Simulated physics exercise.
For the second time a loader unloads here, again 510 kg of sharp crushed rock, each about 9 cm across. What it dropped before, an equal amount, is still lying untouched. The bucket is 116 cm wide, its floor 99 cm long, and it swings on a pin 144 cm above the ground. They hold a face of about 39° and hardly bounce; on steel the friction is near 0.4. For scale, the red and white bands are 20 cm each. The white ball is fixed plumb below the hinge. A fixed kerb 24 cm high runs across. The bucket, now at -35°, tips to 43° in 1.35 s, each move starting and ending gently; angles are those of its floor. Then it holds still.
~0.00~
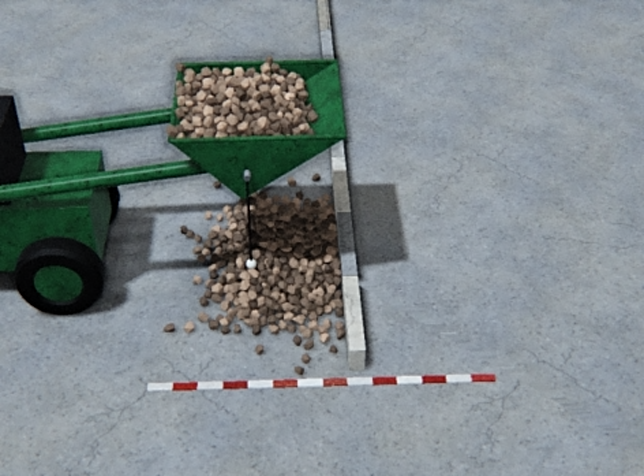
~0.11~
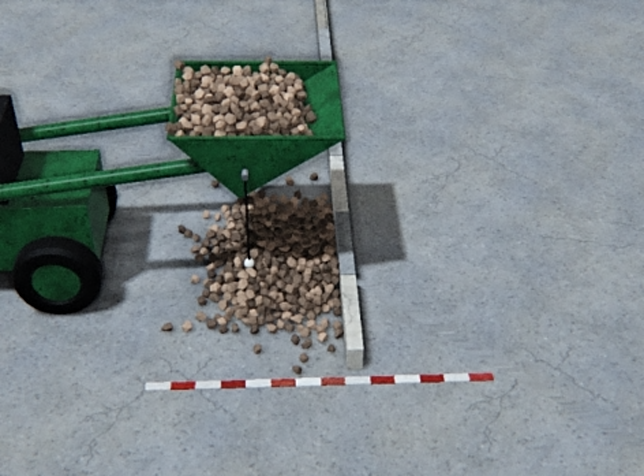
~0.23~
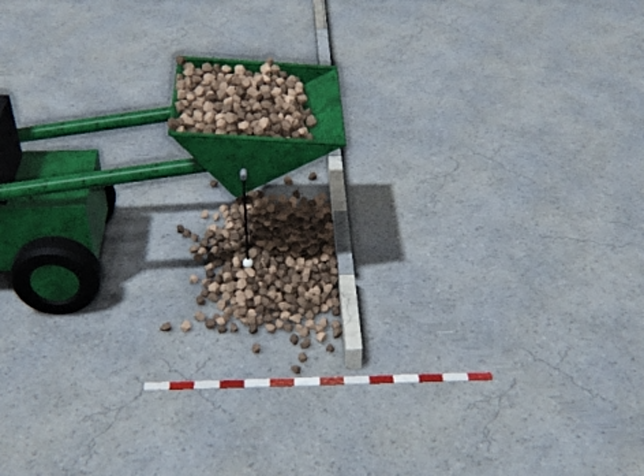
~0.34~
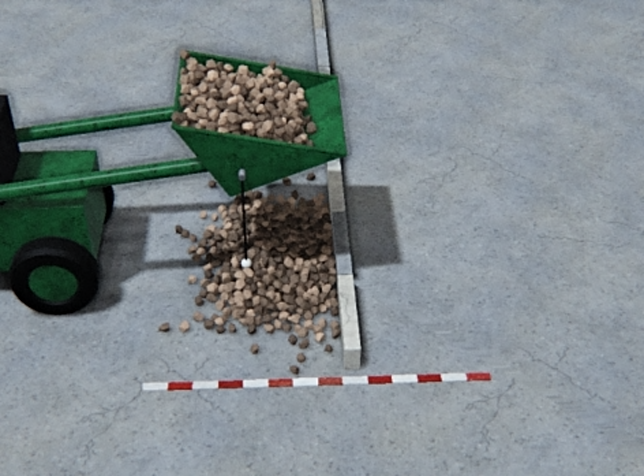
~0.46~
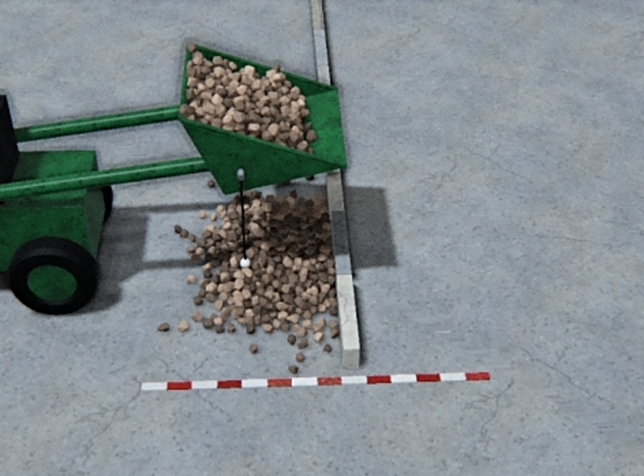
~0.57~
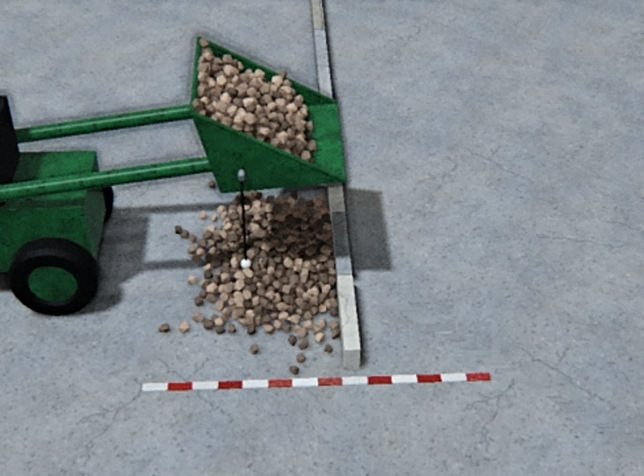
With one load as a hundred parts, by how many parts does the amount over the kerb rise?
Roughly 64 per cent of a load more.
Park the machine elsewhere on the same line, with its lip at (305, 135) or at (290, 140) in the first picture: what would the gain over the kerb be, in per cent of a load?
Near 15 per cent from the first place, 10 from the second.
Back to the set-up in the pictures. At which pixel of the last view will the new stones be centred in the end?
Near (365, 252).
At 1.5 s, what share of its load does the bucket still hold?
About 50 per cent.
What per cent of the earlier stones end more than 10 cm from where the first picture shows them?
About 0 per cent.
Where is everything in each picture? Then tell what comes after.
In the first picture, lip at (346, 136), floor tilted -35°, highest stones at (236, 80). The earlier load is highest near (271, 245), 30 cm above ground level, 100 % on this side of the kerb.
In the second picture, the bucket is at -33°, its lip at (345, 138); the top of the load is at (225, 77); the stones move at 0.1 m/s on average.
In the third picture, the bucket is at -29°, its lip at (346, 144); the top of the load is at (205, 78); the stones move at 0.2 m/s on average.
In the fourth picture, the bucket is at -22°, its lip at (347, 154); the top of the load is at (202, 73); the stones move at 0.3 m/s on average.
In the fifth picture, the bucket is at -14°, its lip at (347, 166); the top of the load is at (200, 64); the stones move at 0.4 m/s on average.
In the sixth picture, the bucket is at -5°, its lip at (346, 181); the top of the load is at (208, 61); the stones move at 0.4 m/s on average.
After 1.0 s the floor is at 31°; in per cent of one load, 98 in the bucket, 102 on this side of the kerb; the foremost stones are at (332, 248).
After 1.5 s the floor is at 43°; in per cent of one load, 48 in the bucket, 141 on this side of the kerb, 10 over the kerb; the foremost stones are at (393, 265).
After 1.8 s the floor is at 43°; in per cent of one load, 8 in the bucket, 154 on this side of the kerb, 39 over the kerb; the foremost stones are at (451, 249).
After 4.6 s the floor is at 43°; in per cent of one load, 0 in the bucket, 136 on this side of the kerb, 64 over the kerb; the foremost stones are at (500, 257). Net gain over the kerb, 64.
